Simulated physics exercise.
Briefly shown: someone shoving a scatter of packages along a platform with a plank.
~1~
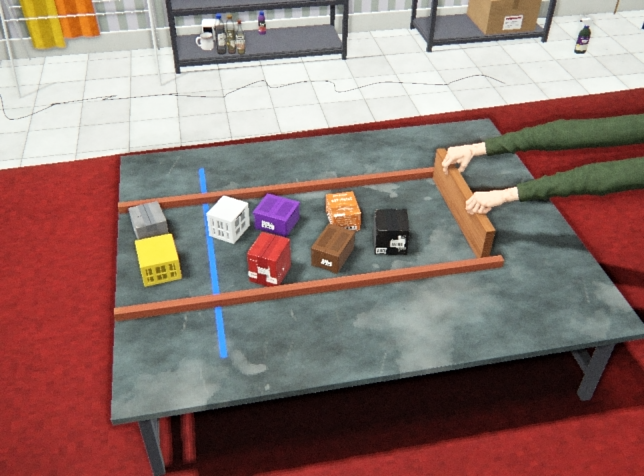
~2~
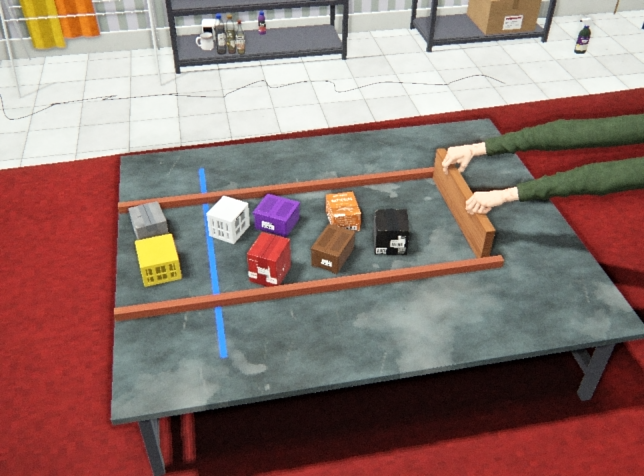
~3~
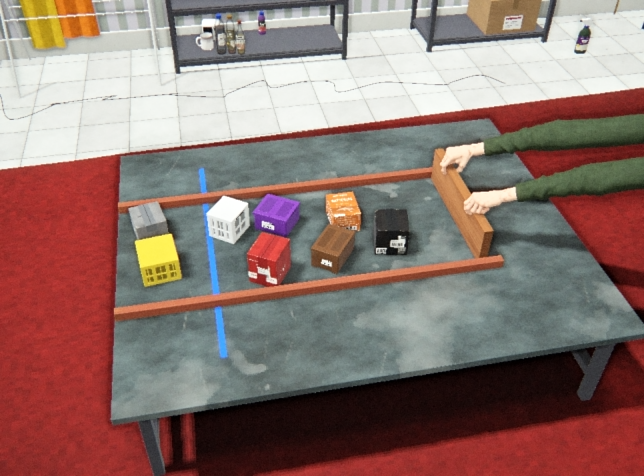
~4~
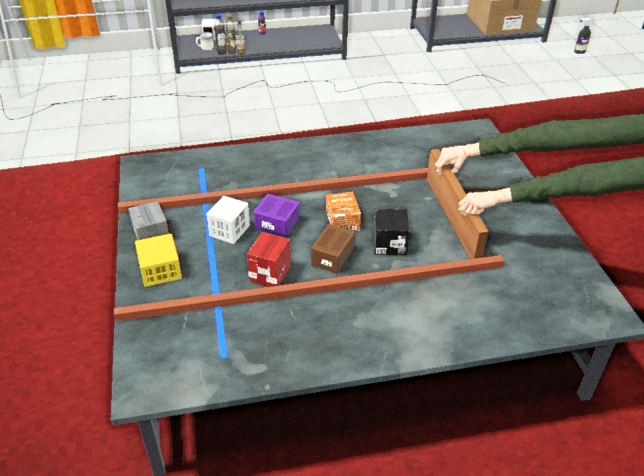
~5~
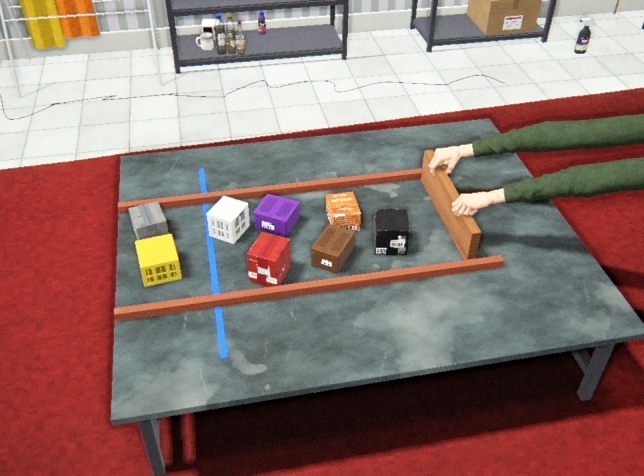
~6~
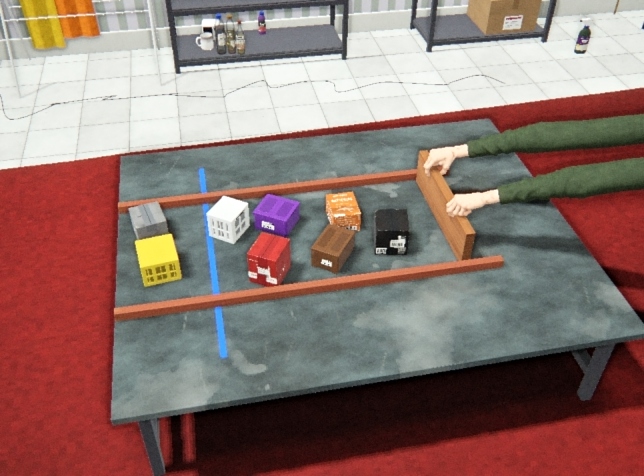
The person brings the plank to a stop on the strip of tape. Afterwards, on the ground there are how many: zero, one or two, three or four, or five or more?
I expect only one or two to drop off the edge.
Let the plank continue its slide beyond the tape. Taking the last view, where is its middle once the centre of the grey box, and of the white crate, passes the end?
The middle is at (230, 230) when it's the grey box, and at (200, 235) when it's the white crate.
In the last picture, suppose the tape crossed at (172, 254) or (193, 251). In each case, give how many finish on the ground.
Taking the two tries in order, the numbers are 4 and 4.
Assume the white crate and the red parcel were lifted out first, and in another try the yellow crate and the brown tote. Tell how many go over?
That gives 0 in the first case, then 1 in the second.
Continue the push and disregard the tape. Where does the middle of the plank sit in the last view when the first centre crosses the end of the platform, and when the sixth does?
Its middle is near (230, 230) and then near (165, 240).
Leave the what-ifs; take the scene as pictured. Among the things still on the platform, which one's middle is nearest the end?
The white crate is the one.
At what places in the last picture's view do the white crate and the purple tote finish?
The white crate comes to rest at (127, 233), and the purple tote comes to rest at (161, 237).
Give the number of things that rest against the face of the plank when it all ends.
It is in contact with 2.
Early on, none off yet; grey box at rest near (149, 224); yellow crate at rest near (158, 260); white crate at rest near (229, 220).
Finally, the number that fall off is one or two; lost, yellow crate and grey box.
